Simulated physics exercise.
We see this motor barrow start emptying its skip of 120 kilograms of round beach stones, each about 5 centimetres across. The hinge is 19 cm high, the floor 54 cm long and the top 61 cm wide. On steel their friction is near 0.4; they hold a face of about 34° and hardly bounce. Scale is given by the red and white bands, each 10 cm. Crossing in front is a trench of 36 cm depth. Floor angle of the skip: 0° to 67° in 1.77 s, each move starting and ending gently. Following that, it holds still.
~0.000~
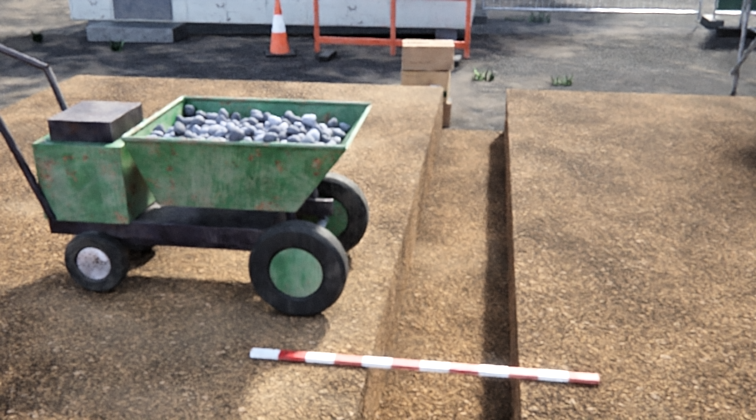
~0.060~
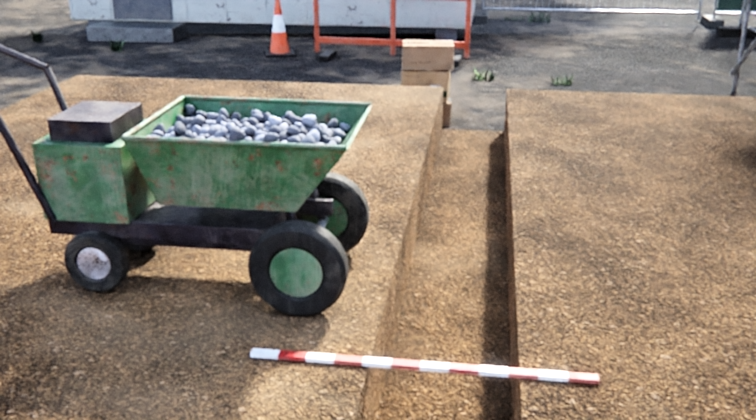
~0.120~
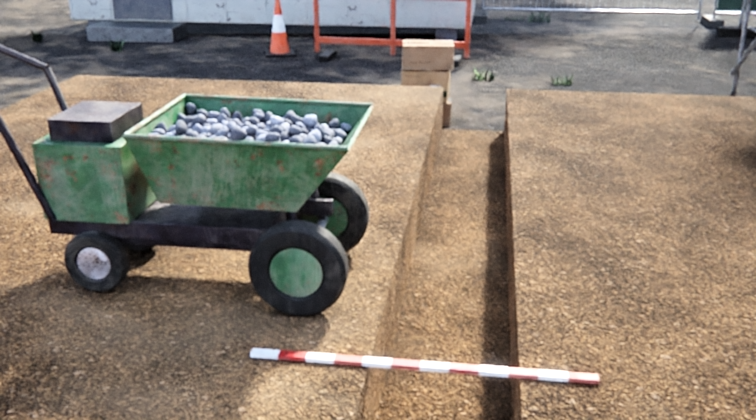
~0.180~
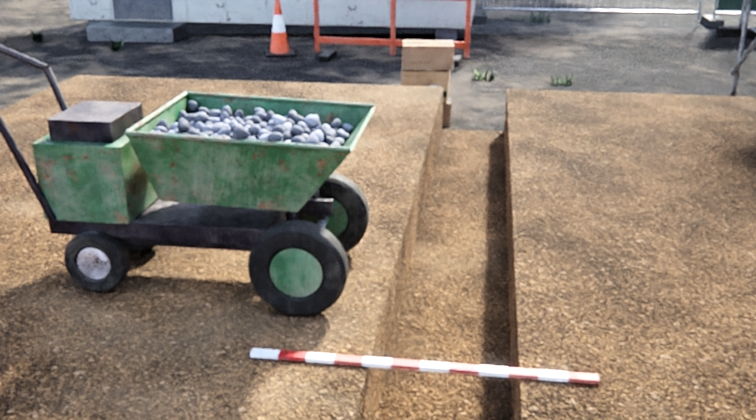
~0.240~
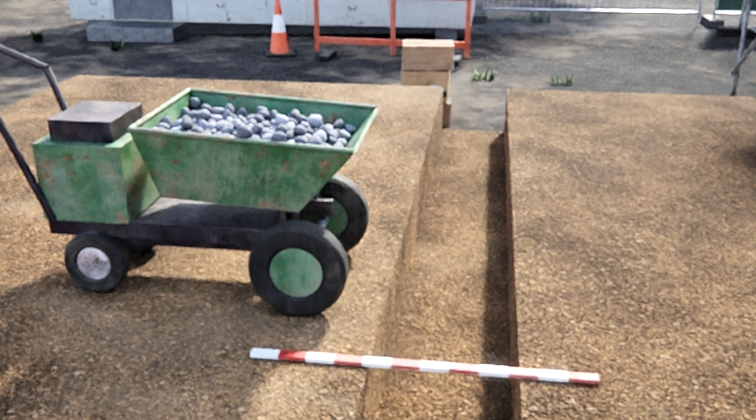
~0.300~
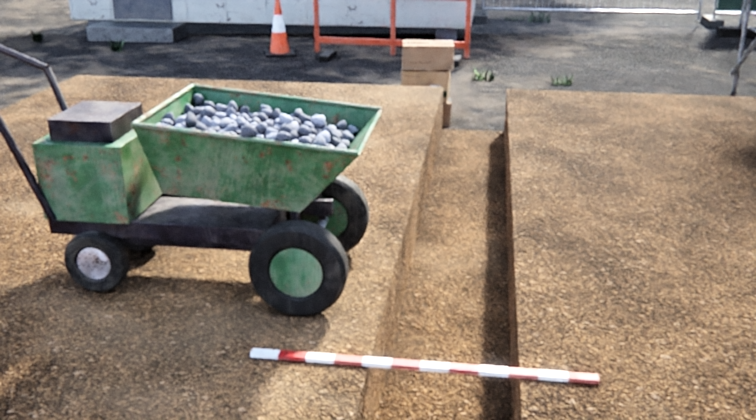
A green cart loaded with grey stones stood beside a trench, behind a red and white striped pole, and its skip slowly tilted slightly toward the right while the wheels stayed still.
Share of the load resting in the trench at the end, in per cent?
90 per cent.
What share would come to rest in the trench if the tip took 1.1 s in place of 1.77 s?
Then roughly 80 percent.
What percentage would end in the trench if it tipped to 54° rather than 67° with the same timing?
In that case near 65 per cent.
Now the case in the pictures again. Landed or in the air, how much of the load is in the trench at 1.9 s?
Some 50 per cent.
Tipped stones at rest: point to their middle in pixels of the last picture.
(477, 353).
After 1.3 s the floor is at 57°; 98 % in the skip, 2 % in the trench; the foremost stones are at (465, 249).
After 1.9 s the floor is at 67°; 44 % in the skip, 49 % in the trench, 8 % past the trench; the foremost stones are at (584, 296).
After 2.2 s the floor is at 67°; 21 % in the skip, 68 % in the trench, 10 % past the trench; the foremost stones are at (655, 307).
After 4.2 s the floor is at 67°; 0 % in the skip, 90 % in the trench, 10 % past the trench; the foremost stones are at (683, 308).
